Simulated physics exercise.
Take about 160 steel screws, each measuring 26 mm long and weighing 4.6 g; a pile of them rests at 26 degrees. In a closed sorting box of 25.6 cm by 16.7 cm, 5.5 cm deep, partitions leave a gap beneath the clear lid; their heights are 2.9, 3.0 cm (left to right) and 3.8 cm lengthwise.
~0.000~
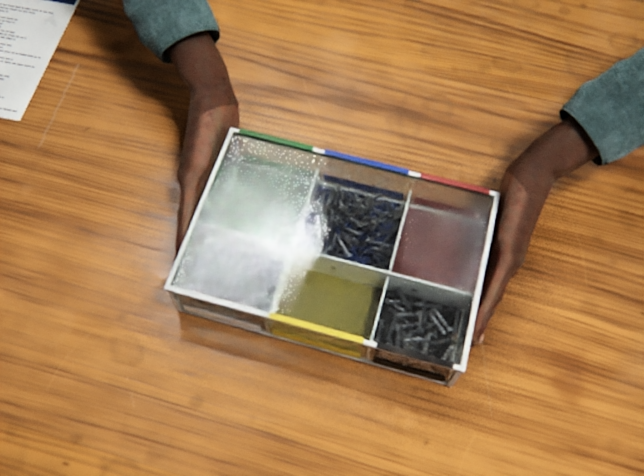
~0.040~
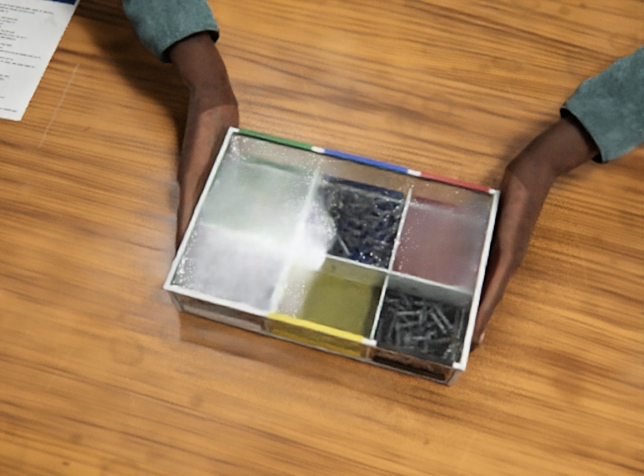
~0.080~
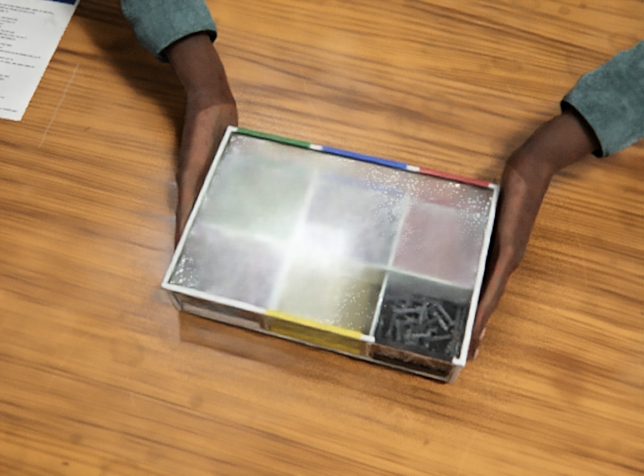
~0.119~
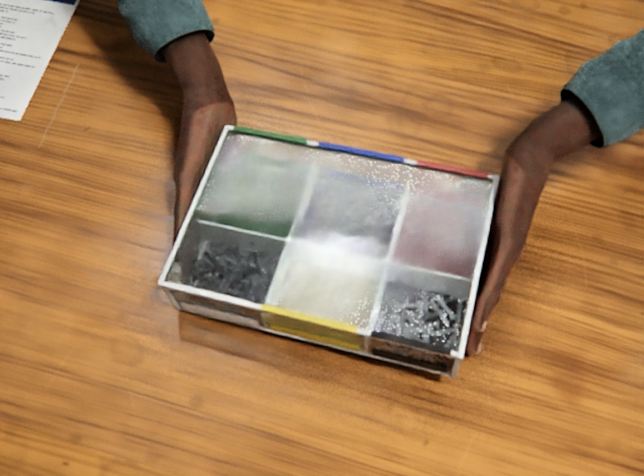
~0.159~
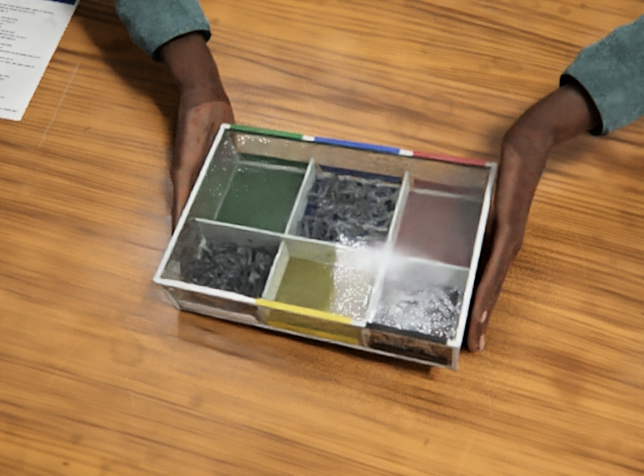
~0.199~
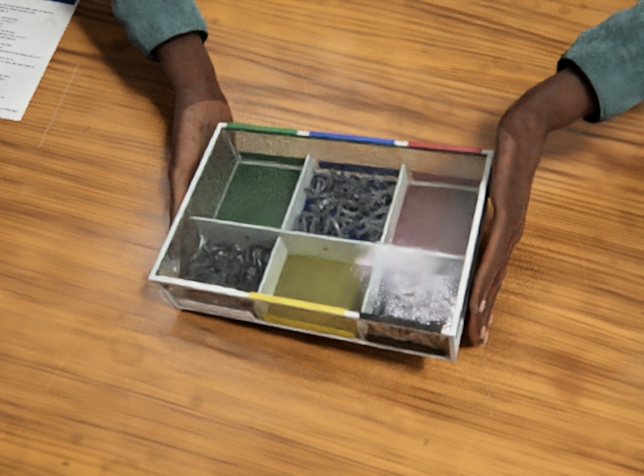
We see two hands holding a clear-lidded box of six compartments, some with small dark metal pieces, on a wooden table; the hands tilt it slightly as a whitish glare shifts across the lid from left to right.
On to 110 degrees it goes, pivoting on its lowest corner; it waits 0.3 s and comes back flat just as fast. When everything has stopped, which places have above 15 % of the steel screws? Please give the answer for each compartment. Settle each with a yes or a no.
As I see it, red compartment: Holds a share within the limit, blue compartment: Holds a share within the limit, green compartment: Holds a share past the limit, yellow compartment: Holds a share within the limit, white compartment: Holds a share past the limit, black compartment: Holds a share within the limit.
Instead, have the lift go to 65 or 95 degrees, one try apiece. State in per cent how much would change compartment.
About 5 and 55 per cent.
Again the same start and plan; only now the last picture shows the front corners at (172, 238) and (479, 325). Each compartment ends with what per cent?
In per cent, the final split is red 15, blue 50, green 25, yellow 0, white 0, black 10.
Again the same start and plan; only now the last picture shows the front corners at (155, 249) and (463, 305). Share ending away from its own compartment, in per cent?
In that case close to 50 per cent.
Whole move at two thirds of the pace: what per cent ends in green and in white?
The green compartment would end with 60 per cent, the white one with 40 per cent.
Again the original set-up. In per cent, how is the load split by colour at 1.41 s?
Red 0; blue 5; green 50; yellow 10; white 40; black 0.
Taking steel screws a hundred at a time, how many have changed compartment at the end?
Around 70 in a hundred.
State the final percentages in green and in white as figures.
In the green compartment 60 percent, in the white 40 percent.
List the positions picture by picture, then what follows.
In the first frame, box tilt 0 degrees, front corners at (170, 287) and (460, 366); blue 45 %, white 30 %, black 25 %.
In the second frame, box tilt 1 degrees, front corners at (170, 286) and (460, 365).
In the third frame, box tilt 2 degrees, front corners at (167, 285) and (460, 361).
In the fourth frame, box tilt 6 degrees, front corners at (164, 282) and (458, 353), lowest corner left back.
In the fifth frame, box tilt 9 degrees, front corners at (159, 280) and (455, 343), lowest corner left back.
In the sixth frame, box tilt 13 degrees, front corners at (155, 277) and (450, 331), lowest corner left back; blue 45 %, white 30 %, black 25 %. Its pace works out near 95 degrees a second.
After 1.41 s, tilt 110 degrees; blue 5 %, green 50 %, yellow 10 %, white 40 %.
After 2.22 s, tilt 57 degrees; green 60 %, white 40 %.
After 3.04 s, tilt 0 degrees; green 60 %, white 40 %.
At rest (3.5 s), red 0 %, blue 0 %, green 60 %, yellow 0 %, white 40 %, black 0 %.
